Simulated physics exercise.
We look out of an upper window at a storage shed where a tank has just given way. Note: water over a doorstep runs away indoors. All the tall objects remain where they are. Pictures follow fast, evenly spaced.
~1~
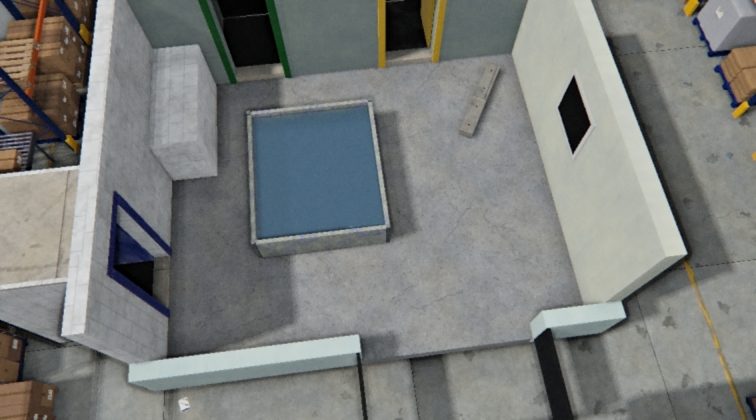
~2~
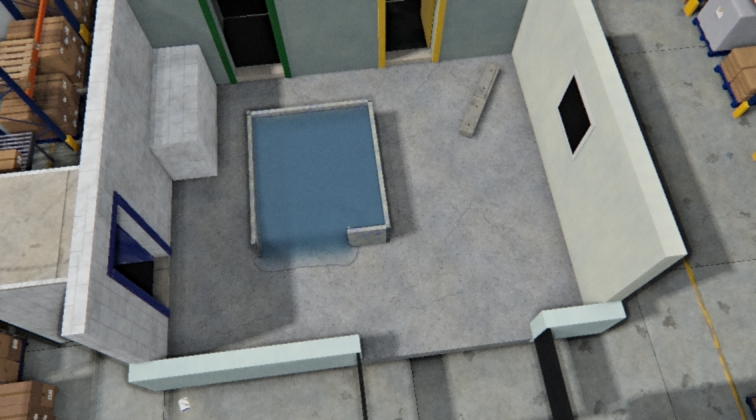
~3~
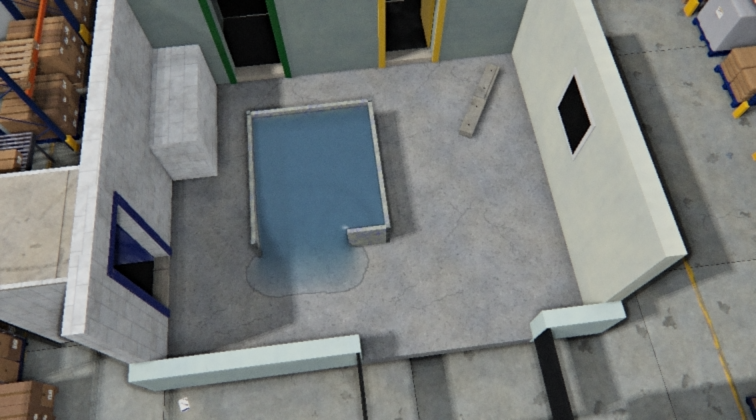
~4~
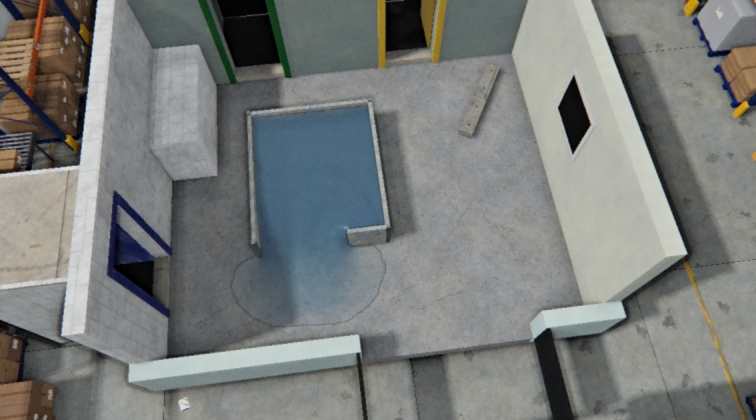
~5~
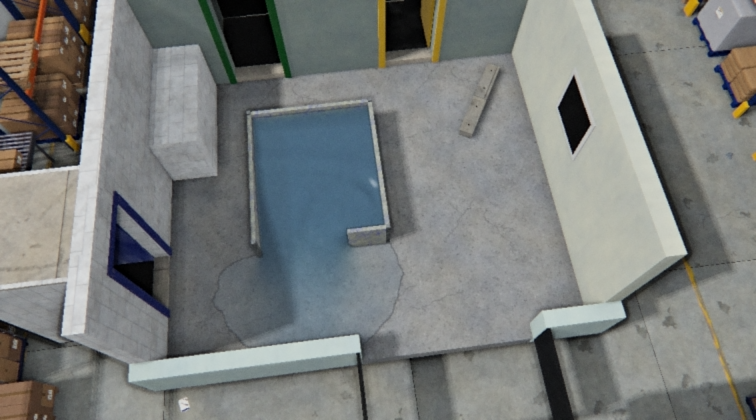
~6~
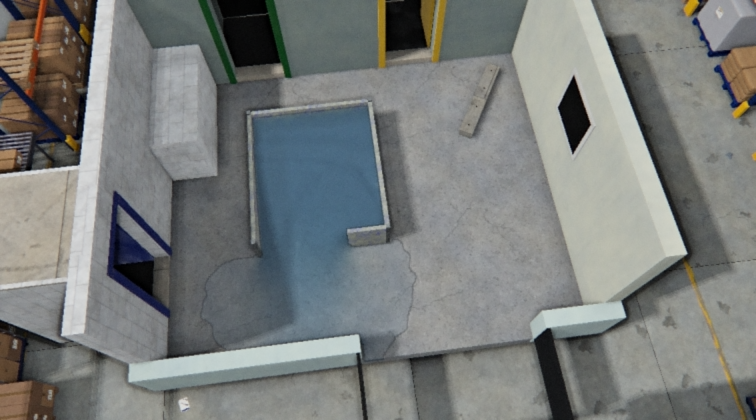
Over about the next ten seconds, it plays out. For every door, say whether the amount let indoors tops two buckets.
In the end the green door keeps it to two buckets; the yellow door keeps it to two buckets; the blue door lets in beyond two buckets.
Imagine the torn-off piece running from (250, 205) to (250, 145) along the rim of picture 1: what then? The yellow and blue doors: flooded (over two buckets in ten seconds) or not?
Turns out the yellow one stays beneath it, while the blue one gets past it.
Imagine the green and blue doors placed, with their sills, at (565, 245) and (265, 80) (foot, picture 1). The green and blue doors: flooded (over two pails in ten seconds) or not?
Door by door: Green doesn't reach the mark, blue tops the limit.
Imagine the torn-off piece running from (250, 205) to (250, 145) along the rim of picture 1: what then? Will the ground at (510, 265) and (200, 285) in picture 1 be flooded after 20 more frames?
Untouched; soaked.
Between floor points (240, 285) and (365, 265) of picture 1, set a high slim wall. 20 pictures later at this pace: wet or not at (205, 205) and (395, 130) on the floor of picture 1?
Submerged and spared, in that order.
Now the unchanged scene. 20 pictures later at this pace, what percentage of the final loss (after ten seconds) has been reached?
Somewhere around 35 per cent, I'd say.
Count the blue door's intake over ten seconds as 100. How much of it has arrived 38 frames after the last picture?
Estimate: Some 60 per cent.
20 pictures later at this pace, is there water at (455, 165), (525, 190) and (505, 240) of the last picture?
Same order as asked: Dry as before; dry as before; drenched.
A moment on, water covers 20 % of the floor; the green door not reached, the yellow door not reached, the blue door not reached.
Next, water covers 25 % of the floor; the green door not reached, the yellow door not reached, the blue door wet at the sill, nothing in.
Then, water covers 50 % of the floor; the green door not reached, the yellow door not reached, the blue door over two buckets in.
Later, water covers 70 % of the floor; the green door wet at the sill, nothing in, the yellow door not reached, the blue door far over two buckets in.
In the end, water covers 95 % of the floor; the green door under two buckets in, the yellow door wet at the sill, nothing in, the blue door far over two buckets in.
